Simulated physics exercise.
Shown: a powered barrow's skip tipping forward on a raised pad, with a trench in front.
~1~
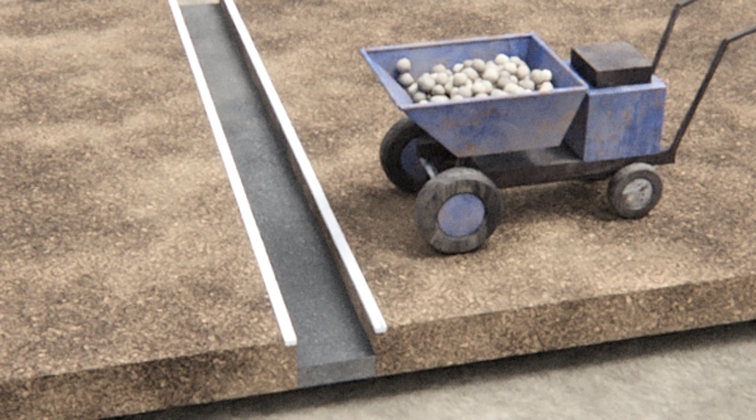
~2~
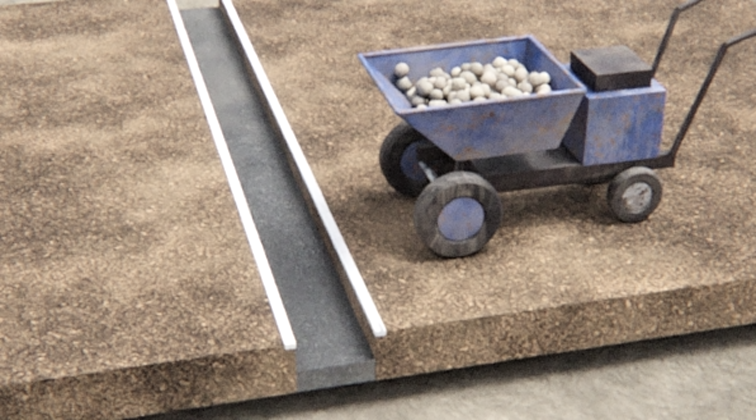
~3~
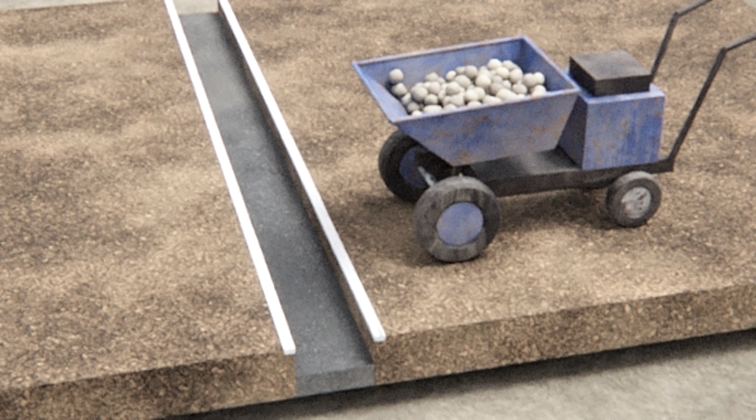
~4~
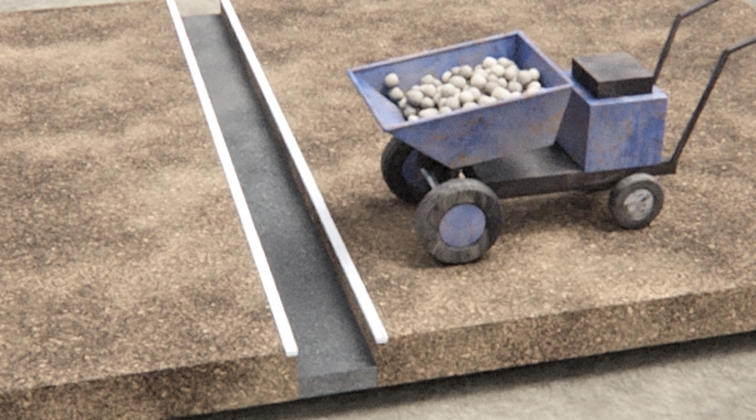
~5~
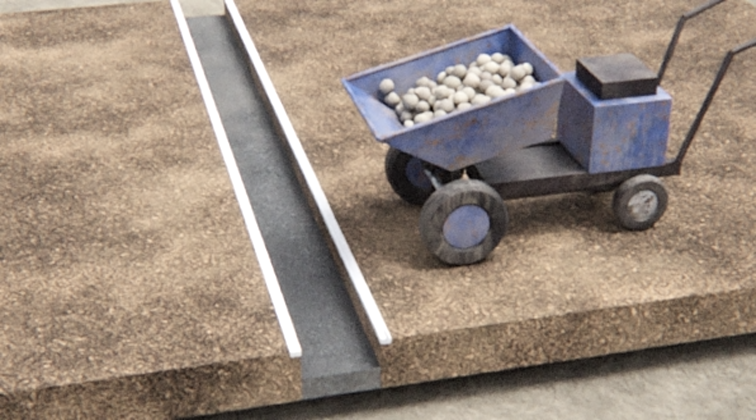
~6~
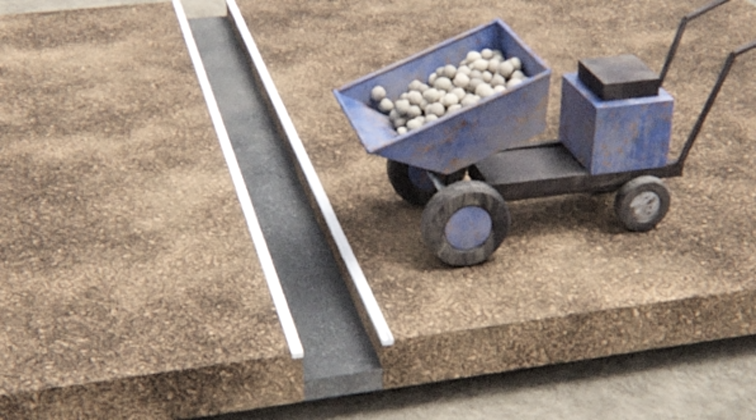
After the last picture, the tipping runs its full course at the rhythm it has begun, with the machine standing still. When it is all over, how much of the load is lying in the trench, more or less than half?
Outside the trench is the minority of the load.
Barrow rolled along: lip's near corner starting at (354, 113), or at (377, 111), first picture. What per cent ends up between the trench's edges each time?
First some 10, then 40 per cent.
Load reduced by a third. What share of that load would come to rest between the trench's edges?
That works out at around 90 percent.
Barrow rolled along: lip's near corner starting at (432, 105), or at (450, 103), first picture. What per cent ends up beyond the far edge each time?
In turn, around 0 per cent and 0 per cent.
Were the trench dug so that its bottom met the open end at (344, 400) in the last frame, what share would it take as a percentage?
The share comes out near 100 percent.
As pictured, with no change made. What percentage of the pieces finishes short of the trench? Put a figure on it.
I'd put it at around 0 percent.
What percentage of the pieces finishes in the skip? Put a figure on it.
Some 20 per cent.
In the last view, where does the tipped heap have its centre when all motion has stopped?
The centre settles at about (291, 261).
Soon, skip tipped steeply; all in the skip.
A while on, skip tipped right over; about two thirds in the skip; about a third in or heaped over the trench; a stray few beyond it; a stray few falling.
Towards the end, skip tipped right over; about a quarter in the skip; about two thirds in or heaped over the trench; a small part beyond it.
Finally, skip tipped right over; about a quarter in the skip; about two thirds in or heaped over the trench; a small part beyond it.
